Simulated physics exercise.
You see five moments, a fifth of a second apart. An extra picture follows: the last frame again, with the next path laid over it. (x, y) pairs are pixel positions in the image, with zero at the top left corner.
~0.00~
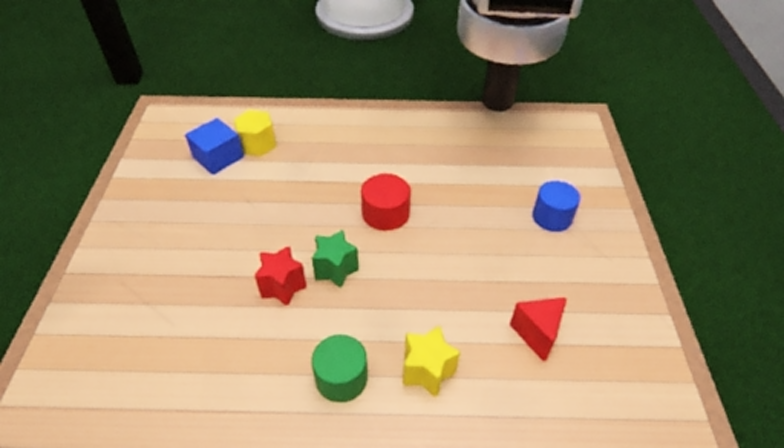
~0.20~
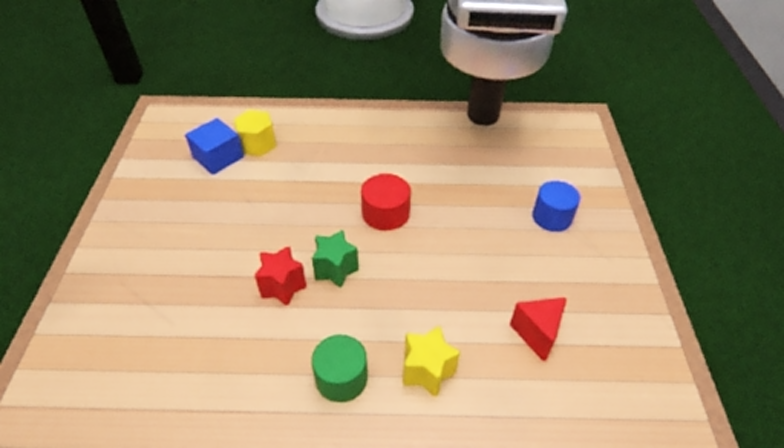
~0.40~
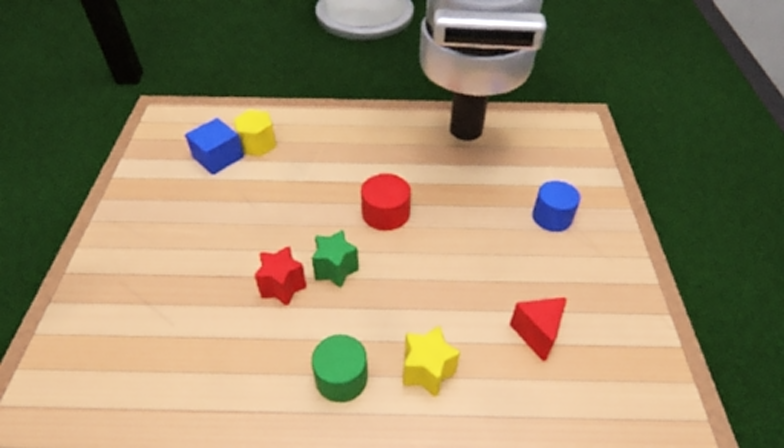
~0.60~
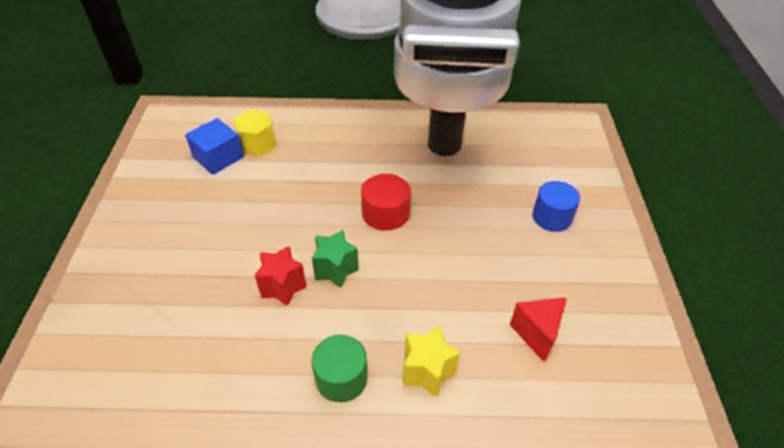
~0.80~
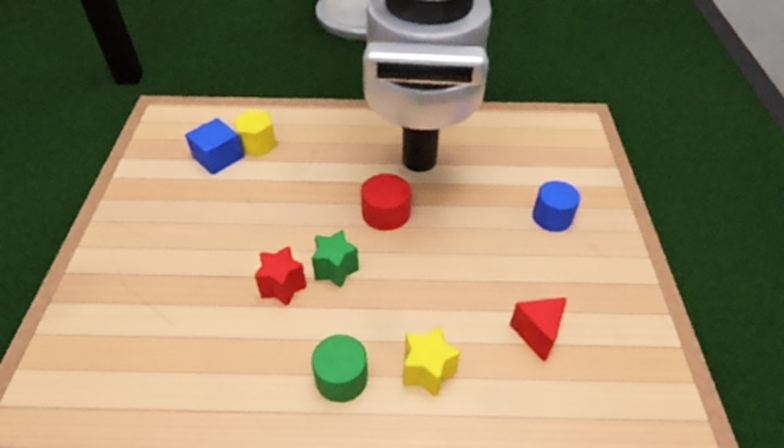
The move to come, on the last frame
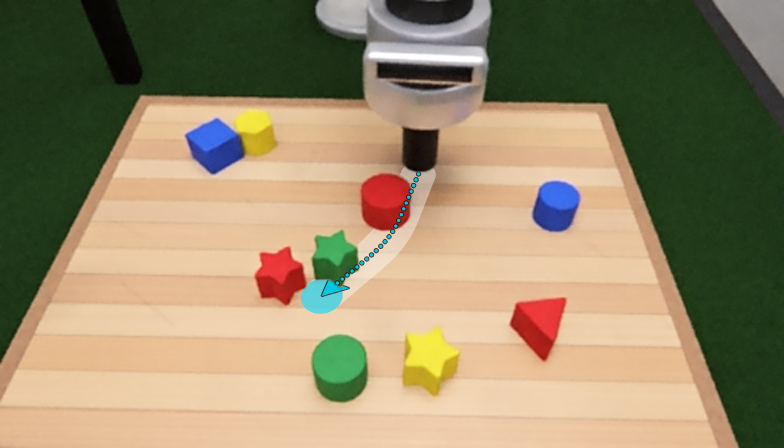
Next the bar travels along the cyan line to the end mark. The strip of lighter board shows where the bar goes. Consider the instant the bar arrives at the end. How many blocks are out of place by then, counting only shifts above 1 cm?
Number moved: 3+.
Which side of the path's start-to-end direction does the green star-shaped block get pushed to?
It's pushed right.
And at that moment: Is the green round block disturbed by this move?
That block is going to be left alone.
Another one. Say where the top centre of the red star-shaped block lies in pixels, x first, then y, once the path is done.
My prediction: (238, 283).
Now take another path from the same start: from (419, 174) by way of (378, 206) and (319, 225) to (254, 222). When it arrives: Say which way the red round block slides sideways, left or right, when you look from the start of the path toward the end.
The left.
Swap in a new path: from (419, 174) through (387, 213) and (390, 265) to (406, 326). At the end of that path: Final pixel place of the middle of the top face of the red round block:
Its top middle is near (349, 286).
Path on the board, from (419, 174) via (390, 236), ending at (322, 296).
On the path given first. One third of the way, bar (402, 201); red round block (365, 210).
Two thirds of the way, bar (370, 244); red star-shaped block (265, 271), turned 20° clockwise; green star-shaped block (307, 266), turned 40° anticlockwise; red round block (322, 232).
At the end, bar (320, 284); red star-shaped block (238, 283), turned 65° clockwise; green star-shaped block (280, 286), turned 60° anticlockwise; green round block in place; red round block (303, 233).
